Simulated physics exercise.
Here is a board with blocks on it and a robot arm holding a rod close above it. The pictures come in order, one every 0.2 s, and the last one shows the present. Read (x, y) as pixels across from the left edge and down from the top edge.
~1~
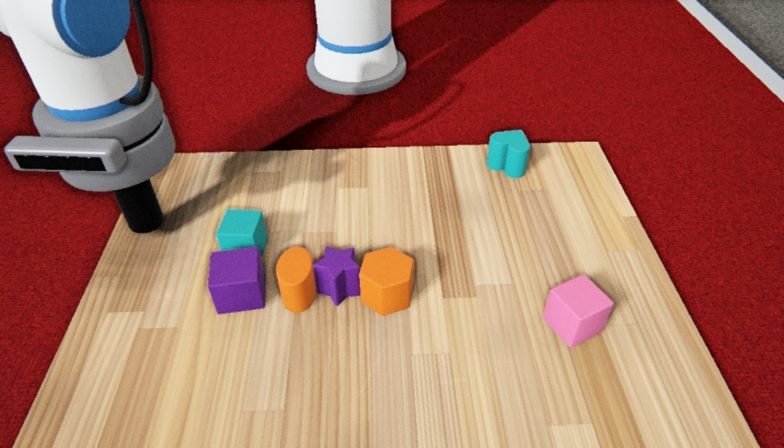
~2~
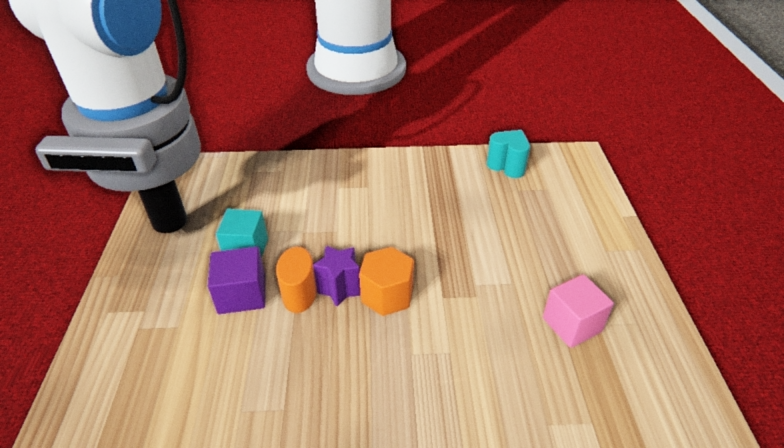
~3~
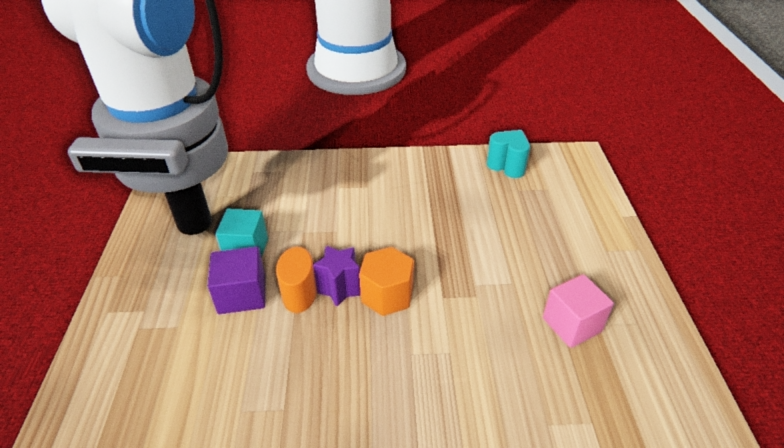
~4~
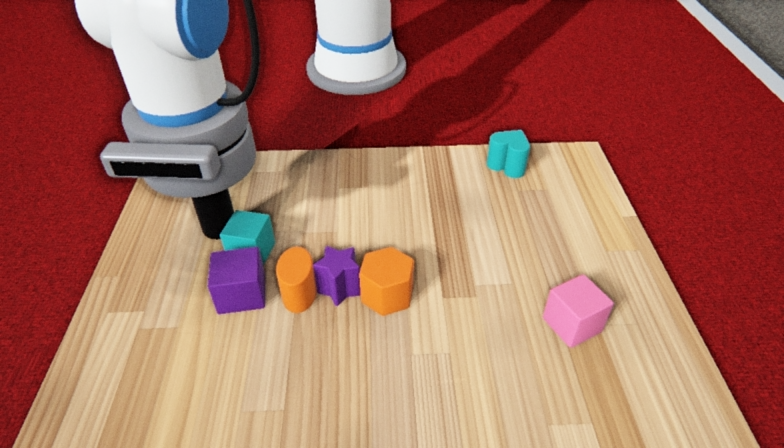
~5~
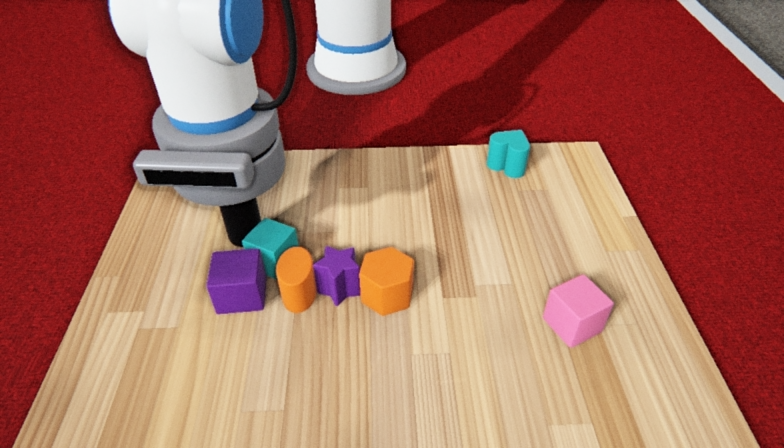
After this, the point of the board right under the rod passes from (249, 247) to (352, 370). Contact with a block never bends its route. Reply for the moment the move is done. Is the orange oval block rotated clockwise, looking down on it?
Short answer: Yes.
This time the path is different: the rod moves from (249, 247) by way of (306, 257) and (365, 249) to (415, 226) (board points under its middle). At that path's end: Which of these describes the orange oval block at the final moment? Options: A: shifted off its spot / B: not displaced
A (shifted off its spot)
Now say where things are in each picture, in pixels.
The first frame shows rod tip at (147, 223); block tops, purple four-sided block at (234, 265); turquoise four-sided block at (239, 222); orange oval block at (294, 265); purple star-shaped block at (337, 260); orange hexagonal block at (387, 266).
The second frame shows rod at (171, 223); blocks unchanged.
The third frame shows rod at (195, 225); blocks unchanged.
The fourth frame shows rod at (221, 229); turquoise four-sided block at (245, 224).
The fifth frame shows rod at (247, 236); purple four-sided block at (234, 266); turquoise four-sided block at (269, 234); orange oval block at (294, 265); purple star-shaped block at (337, 260); orange hexagonal block at (387, 266).
The first path, step by step. One third of the way, rod at (277, 273); purple four-sided block at (234, 277), turned 45° clockwise; turquoise four-sided block at (303, 272), turned 15° clockwise; orange oval block at (318, 306); purple star-shaped block at (346, 274), turned 75° anticlockwise; orange hexagonal block at (392, 265).
Two thirds of the way, rod at (311, 313); purple four-sided block at (234, 279), turned 55° clockwise; turquoise four-sided block at (342, 314); orange oval block at (357, 356), turned 15° clockwise; purple star-shaped block at (384, 299); orange hexagonal block at (399, 265), turned 20° anticlockwise.
At the end, rod at (351, 359); purple four-sided block at (234, 279), turned 55° clockwise; turquoise four-sided block at (394, 355), turned 20° anticlockwise; orange oval block at (399, 398), turned 75° clockwise; purple star-shaped block at (389, 303), turned 150° anticlockwise; orange hexagonal block at (399, 265), turned 20° anticlockwise.
